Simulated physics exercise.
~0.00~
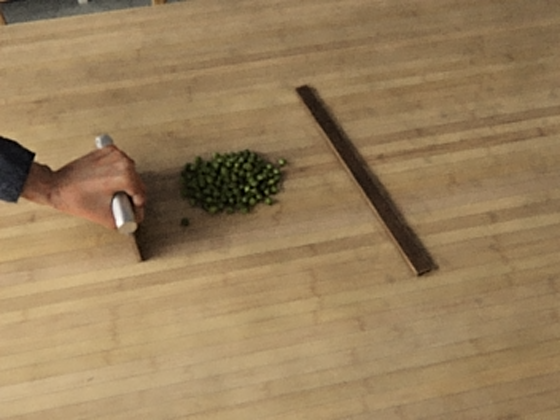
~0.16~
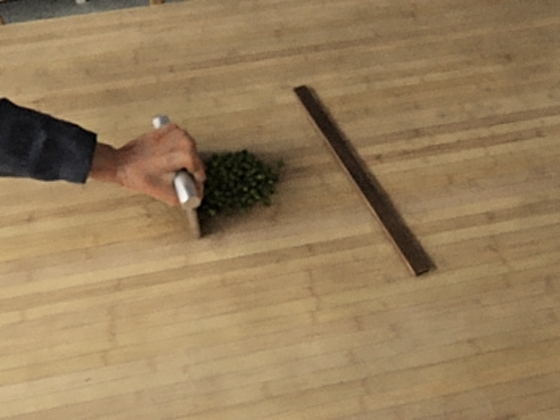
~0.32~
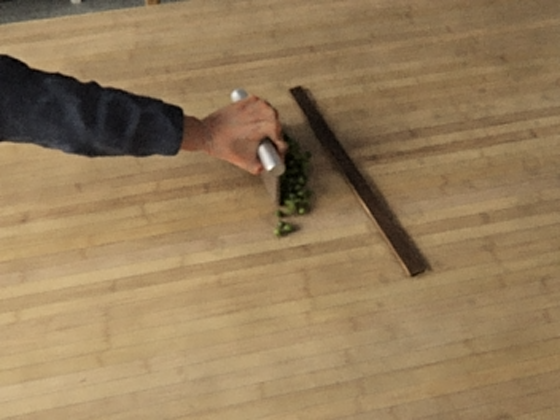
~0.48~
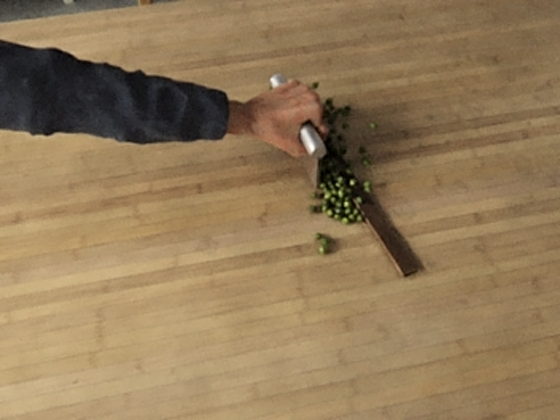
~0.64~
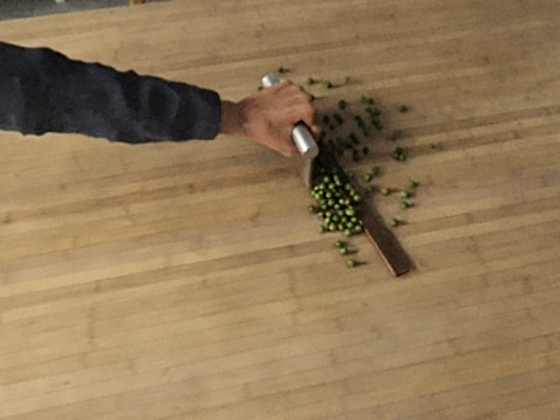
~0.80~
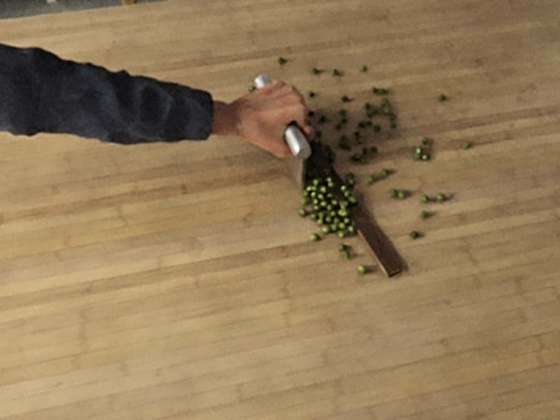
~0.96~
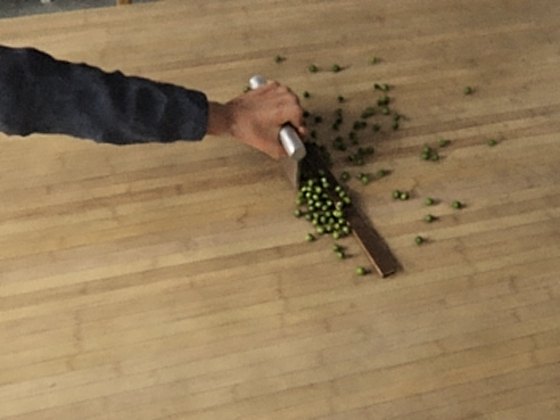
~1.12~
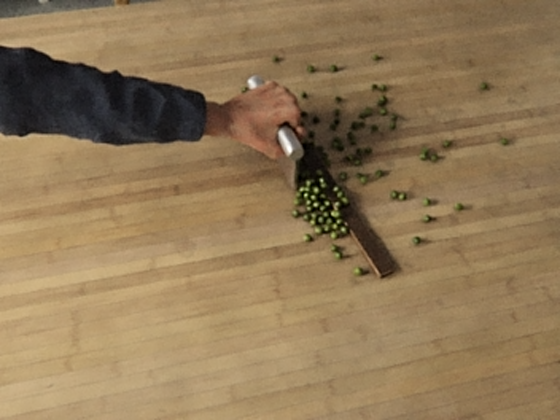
On a pale, striped wooden surface, a compact heap of small green olives sits between a hand gripping a scraper by its metal handle and a dark, narrow strip lying at a slant. The dark-sleeved arm pushes the scraper rightward into the heap and sweeps it toward the strip. As the scraper reaches the strip, the olives bunch up and spill over it. The hand then holds still while loose ones roll on to the right. At the end, a cluster rests against and over the strip beside the blade, with the others scattered beyond.
